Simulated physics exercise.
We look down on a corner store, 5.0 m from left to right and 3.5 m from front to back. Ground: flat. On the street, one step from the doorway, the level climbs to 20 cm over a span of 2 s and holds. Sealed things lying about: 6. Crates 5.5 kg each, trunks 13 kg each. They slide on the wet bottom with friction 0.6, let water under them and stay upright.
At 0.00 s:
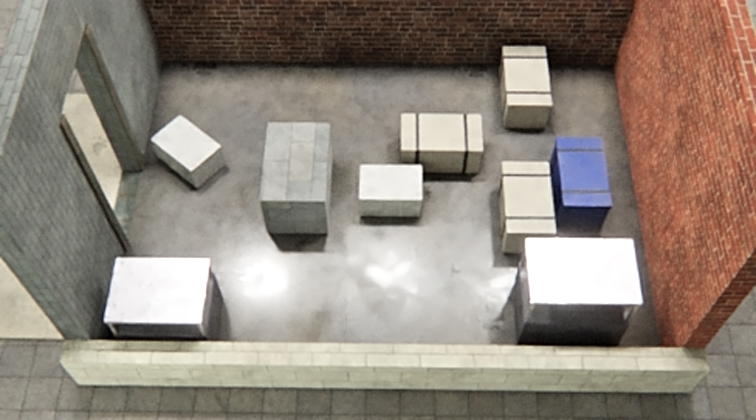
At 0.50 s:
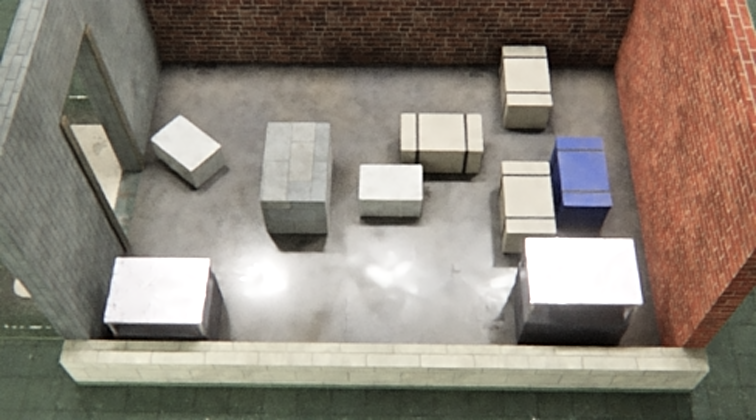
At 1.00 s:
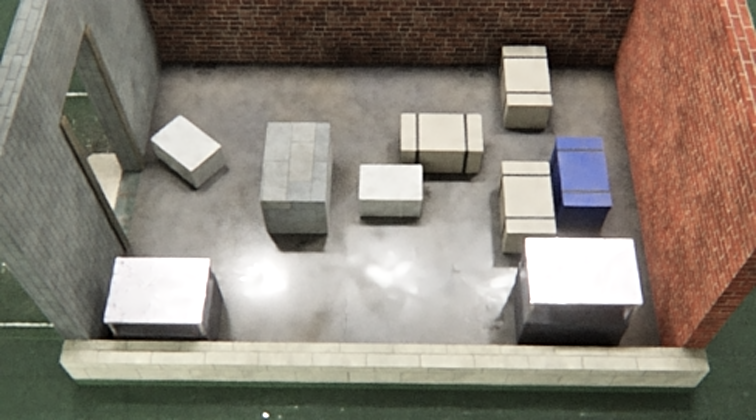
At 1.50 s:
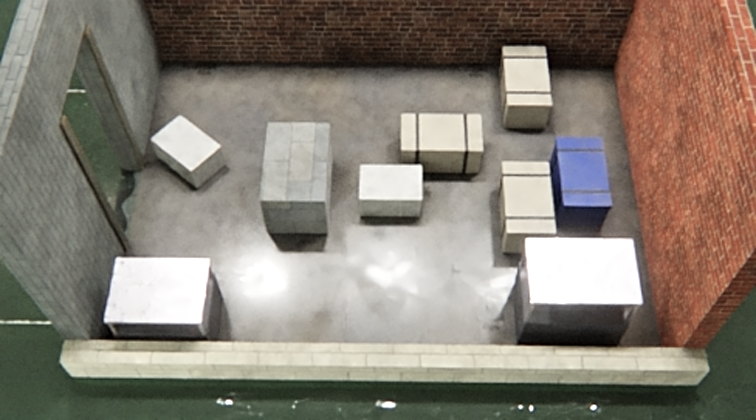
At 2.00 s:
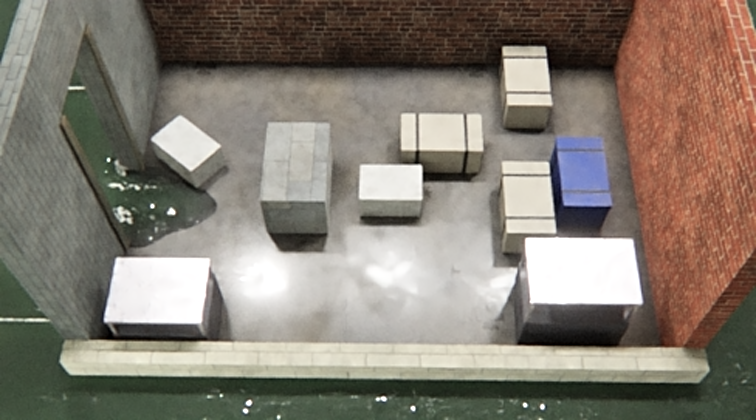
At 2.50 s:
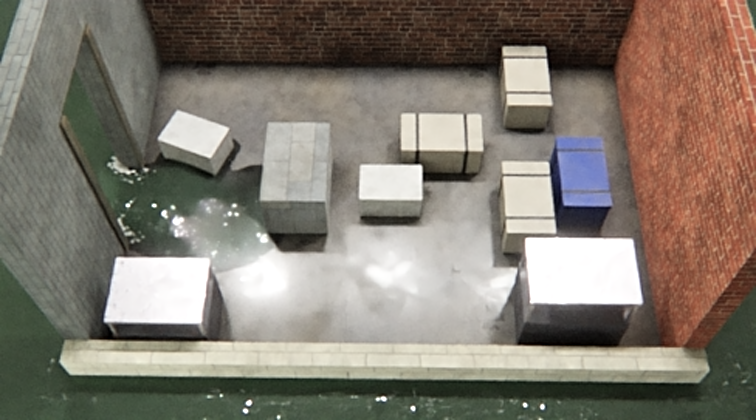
Dark green water surrounds a walled room, then flows through the left doorway and shifts a white crate.
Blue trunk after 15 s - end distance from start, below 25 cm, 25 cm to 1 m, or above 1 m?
Movement: Limited.
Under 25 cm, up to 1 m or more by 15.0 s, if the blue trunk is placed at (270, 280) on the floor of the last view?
In that run it wanders far off.
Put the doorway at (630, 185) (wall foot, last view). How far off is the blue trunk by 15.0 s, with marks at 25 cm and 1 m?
Then the blue trunk is swept a long way.
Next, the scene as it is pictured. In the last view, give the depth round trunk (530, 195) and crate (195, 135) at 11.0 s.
Roughly 8 and 7 cm.
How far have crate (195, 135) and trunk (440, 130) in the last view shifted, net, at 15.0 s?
Net displacement, in order: 60 cm; 100 cm.
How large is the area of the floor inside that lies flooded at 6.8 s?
At that time the wet patch spans about 13 m2.
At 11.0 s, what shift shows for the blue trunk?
About 40 cm.
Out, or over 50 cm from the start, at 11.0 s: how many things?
The number I get is 3.
After 3.5 s the blue trunk is near (583, 171), 0.0 m from its start, aground; 0 afloat.
After 6.8 s the blue trunk is near (583, 171), 0.0 m from its start, aground; 1 afloat.
After 11.0 s the blue trunk is near (619, 161), 0.4 m from its start, afloat; 6 afloat.
After 15.0 s the blue trunk is near (617, 223), 0.7 m from its start, afloat; 6 afloat.
